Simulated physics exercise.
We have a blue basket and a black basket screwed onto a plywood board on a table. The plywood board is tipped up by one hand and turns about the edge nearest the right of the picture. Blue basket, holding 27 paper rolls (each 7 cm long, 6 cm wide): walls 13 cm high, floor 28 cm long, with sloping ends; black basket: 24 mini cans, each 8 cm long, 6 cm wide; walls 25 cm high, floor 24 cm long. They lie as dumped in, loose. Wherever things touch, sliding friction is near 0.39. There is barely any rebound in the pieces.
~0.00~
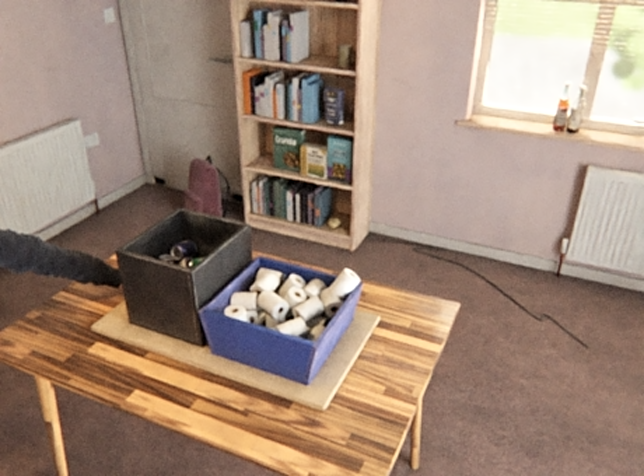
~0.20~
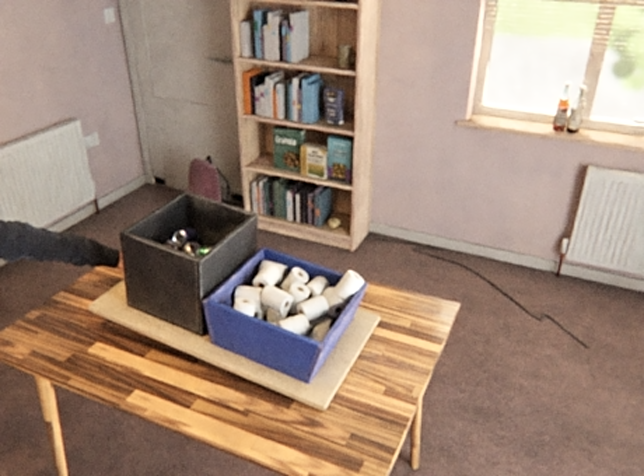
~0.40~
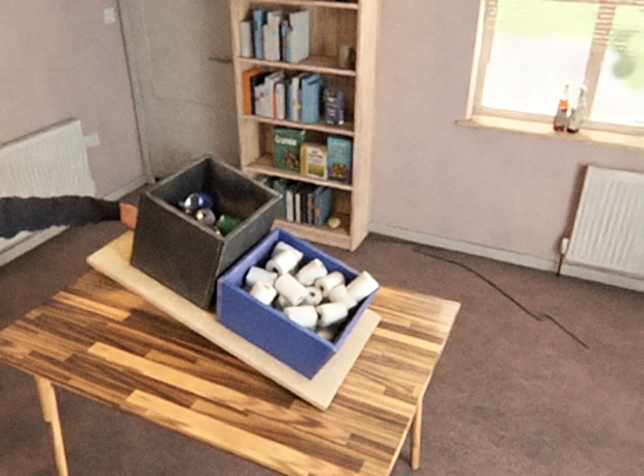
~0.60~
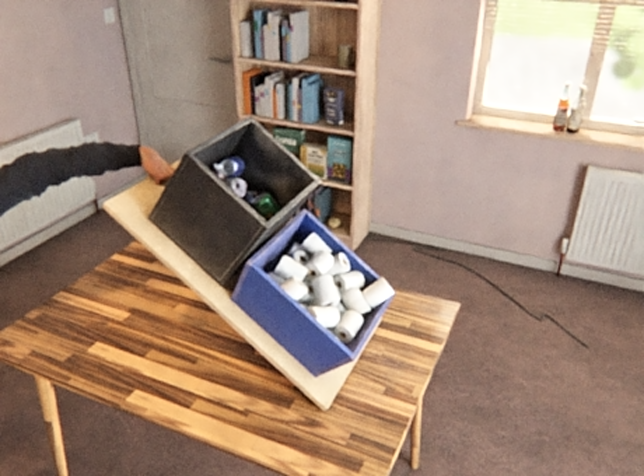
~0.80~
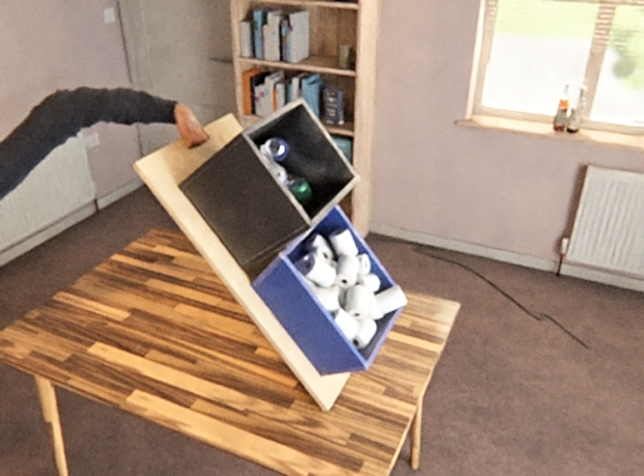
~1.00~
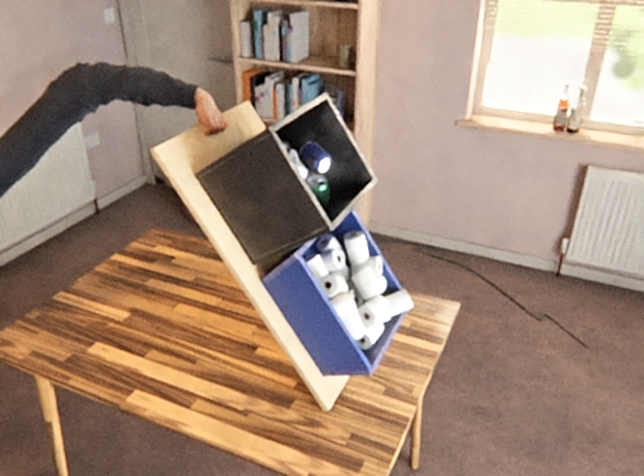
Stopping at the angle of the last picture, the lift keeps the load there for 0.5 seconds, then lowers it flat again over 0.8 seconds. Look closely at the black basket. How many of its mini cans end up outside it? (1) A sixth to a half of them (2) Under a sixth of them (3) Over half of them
Option 2: Under a sixth of them.
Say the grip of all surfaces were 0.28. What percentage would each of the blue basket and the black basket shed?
Blue basket 20, black basket 0 per cent.
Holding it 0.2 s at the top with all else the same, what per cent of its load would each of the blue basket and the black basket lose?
In that case you'd see blue basket shed 10 percent of its load and black basket shed 0 percent.
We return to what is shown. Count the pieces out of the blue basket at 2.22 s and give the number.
Blue basket: Roughly 6 out by then.
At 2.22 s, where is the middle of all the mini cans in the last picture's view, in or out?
(200, 293).
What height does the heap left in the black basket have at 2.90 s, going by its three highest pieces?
About 16 cm.
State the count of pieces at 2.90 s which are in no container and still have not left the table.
Some 3 in number.
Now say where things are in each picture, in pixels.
In the first picture (each is followed by its nearest rim corner in this view), black basket, (190, 270); blue basket, (314, 344); 0° from level; none out.
The second picture shows black basket, (198, 259); blue basket, (320, 344); 6° from level.
The third picture shows black basket, (223, 238); blue basket, (334, 348); 19° from level.
The fourth picture shows black basket, (265, 223); blue basket, (352, 355); 36° from level.
The fifth picture shows black basket, (310, 222); blue basket, (366, 365); 49° from level.
The sixth picture shows black basket, (330, 225); blue basket, (371, 369); 55° from level; none out.
After 1.30 s, tilt 55°; blue basket 26 in, 1 out and black basket 24 in, 0 out.
After 1.69 s, tilt 47°; blue basket 24 in, 3 out and black basket 24 in, 0 out.
After 2.22 s, tilt 2°; blue basket 21 in, 6 out and black basket 23 in, 1 out.
Final count (at 2.90 s), blue basket 21 in, 6 out and black basket 23 in, 1 out. Asked share, 1 of 24, 4 per cent.
